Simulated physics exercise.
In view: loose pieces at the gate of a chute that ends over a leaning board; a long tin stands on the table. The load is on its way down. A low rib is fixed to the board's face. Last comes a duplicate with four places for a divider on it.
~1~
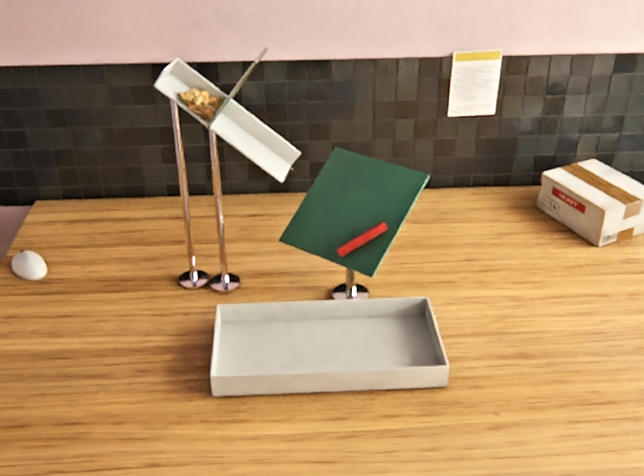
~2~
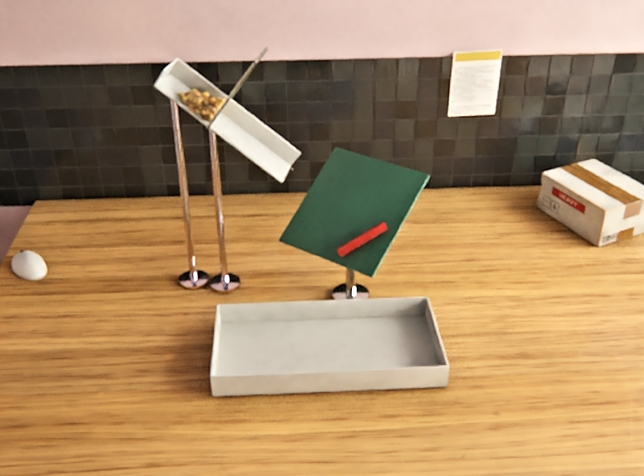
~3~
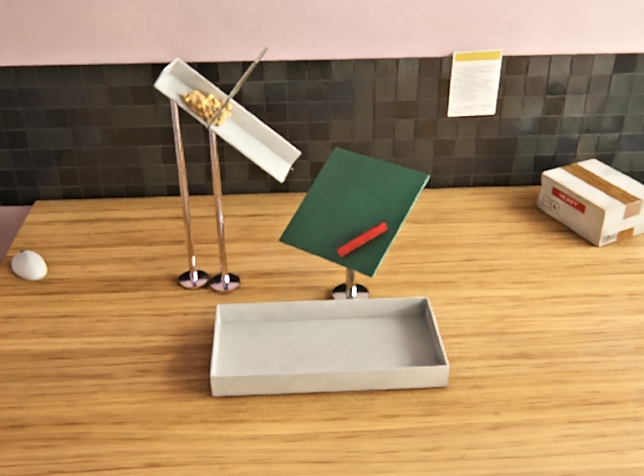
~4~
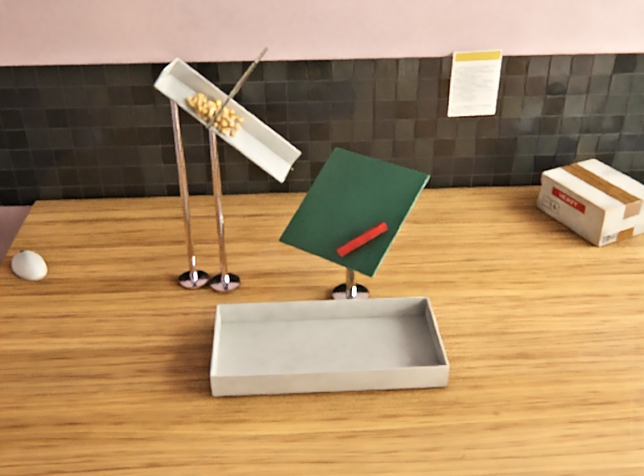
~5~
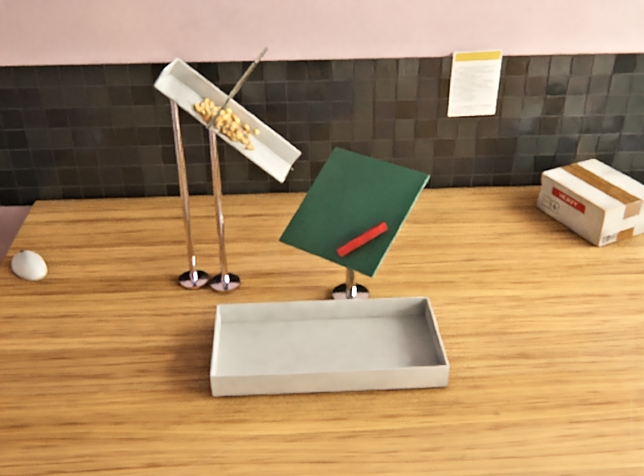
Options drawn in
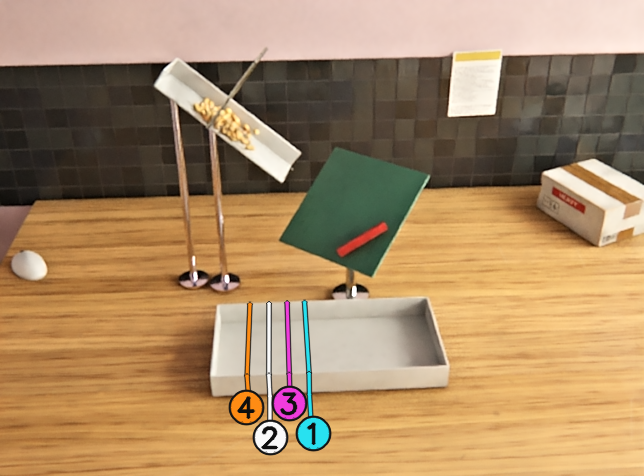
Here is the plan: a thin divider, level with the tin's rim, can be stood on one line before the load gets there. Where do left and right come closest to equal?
1 works best here.
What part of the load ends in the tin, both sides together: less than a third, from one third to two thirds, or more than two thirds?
About that: More than two thirds.
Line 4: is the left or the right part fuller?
More lands on the right.
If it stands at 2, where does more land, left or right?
Right.
On the marked copy, line 1 crosses the front rim at (309, 372); line 2 crosses the front rim at (268, 374); line 3 crosses the front rim at (289, 373); line 4 crosses the front rim at (247, 375).
Choosing 1, of what is caught, about a third on the left of the divider, about two thirds on the right.
Choosing 2, of what is caught, a small part on the left of the divider, nearly all on the right.
Choosing 3, of what is caught, a small part on the left of the divider, most on the right.
Choosing 4, of what is caught, a small part on the left of the divider, nearly all on the right.
